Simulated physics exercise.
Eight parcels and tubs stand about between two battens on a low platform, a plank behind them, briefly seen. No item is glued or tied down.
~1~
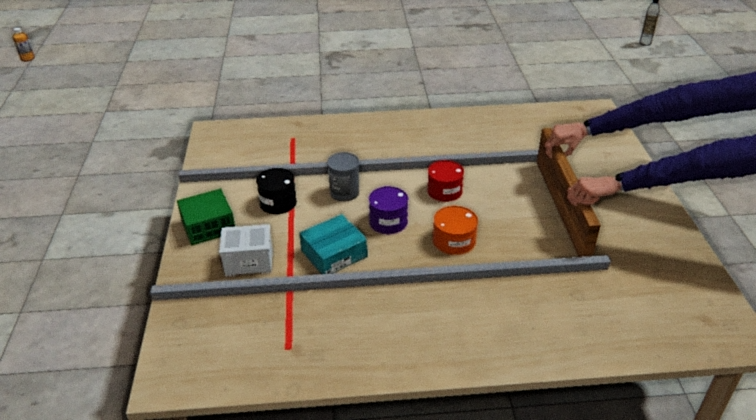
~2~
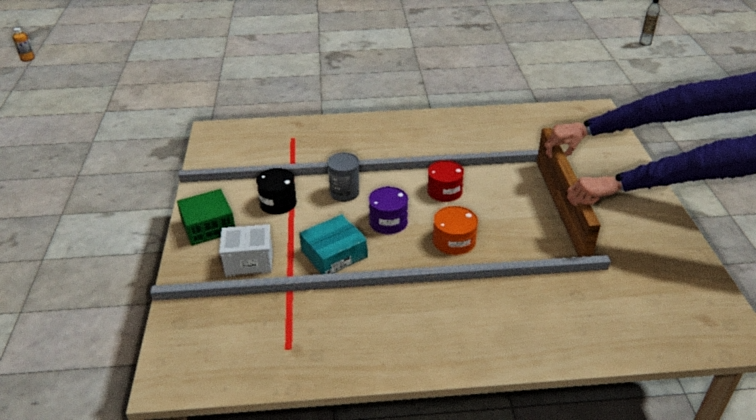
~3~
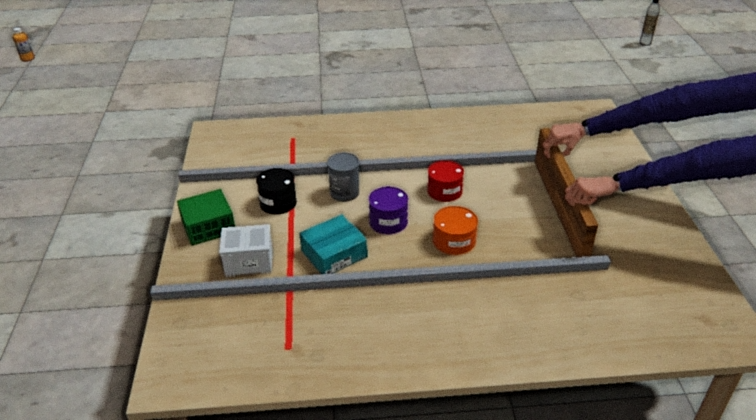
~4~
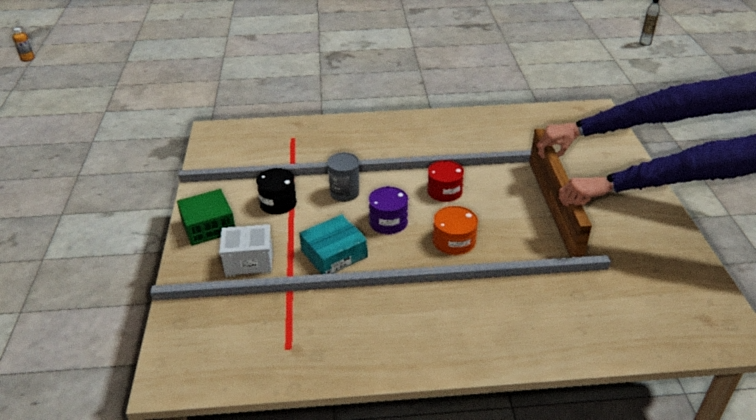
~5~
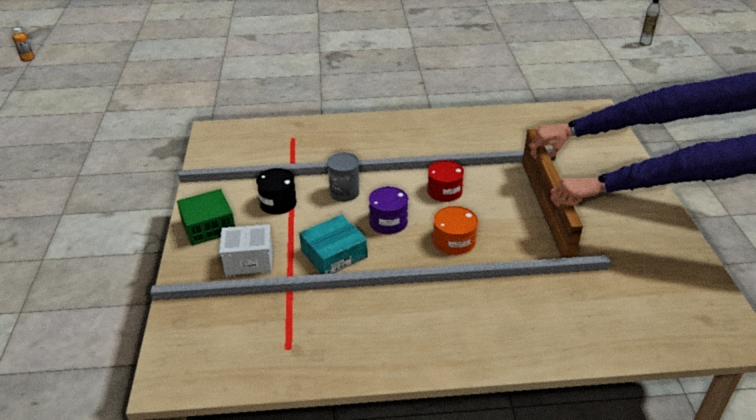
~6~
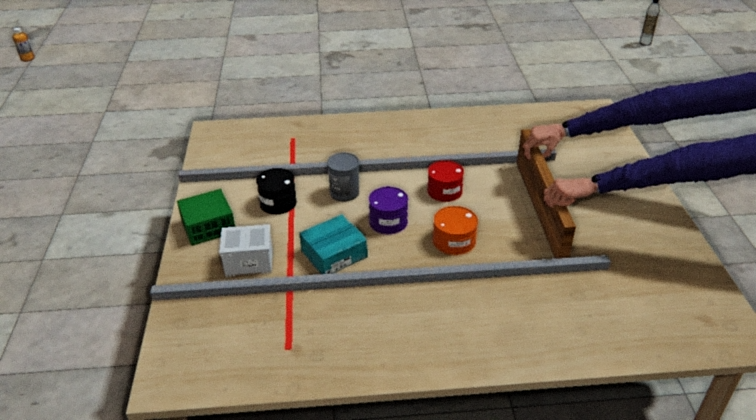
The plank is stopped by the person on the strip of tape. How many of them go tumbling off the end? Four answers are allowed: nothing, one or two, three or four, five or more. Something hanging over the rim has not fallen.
Nothing falls off.
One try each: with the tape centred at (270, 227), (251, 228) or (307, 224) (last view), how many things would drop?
Try 1: 1; try 2: 2; try 3: 0.
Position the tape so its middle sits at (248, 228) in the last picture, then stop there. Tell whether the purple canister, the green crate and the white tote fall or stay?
The purple canister keeps its place; the green crate is gone; and the white tote is gone.
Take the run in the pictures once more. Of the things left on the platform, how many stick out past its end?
The number overhanging is 1.
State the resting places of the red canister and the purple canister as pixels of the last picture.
Final pixels, roughly: (273, 193) for the first, (271, 215) for the other.
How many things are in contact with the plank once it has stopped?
I count 3 of them.
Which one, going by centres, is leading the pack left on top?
Foremost: The white tote.
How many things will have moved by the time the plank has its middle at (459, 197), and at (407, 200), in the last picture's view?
First 2, then 3.
Soon after, none off yet; green crate at rest near (207, 217); white tote at rest near (247, 251); black canister at rest near (277, 191).
In the end, the number that fall off is zero.
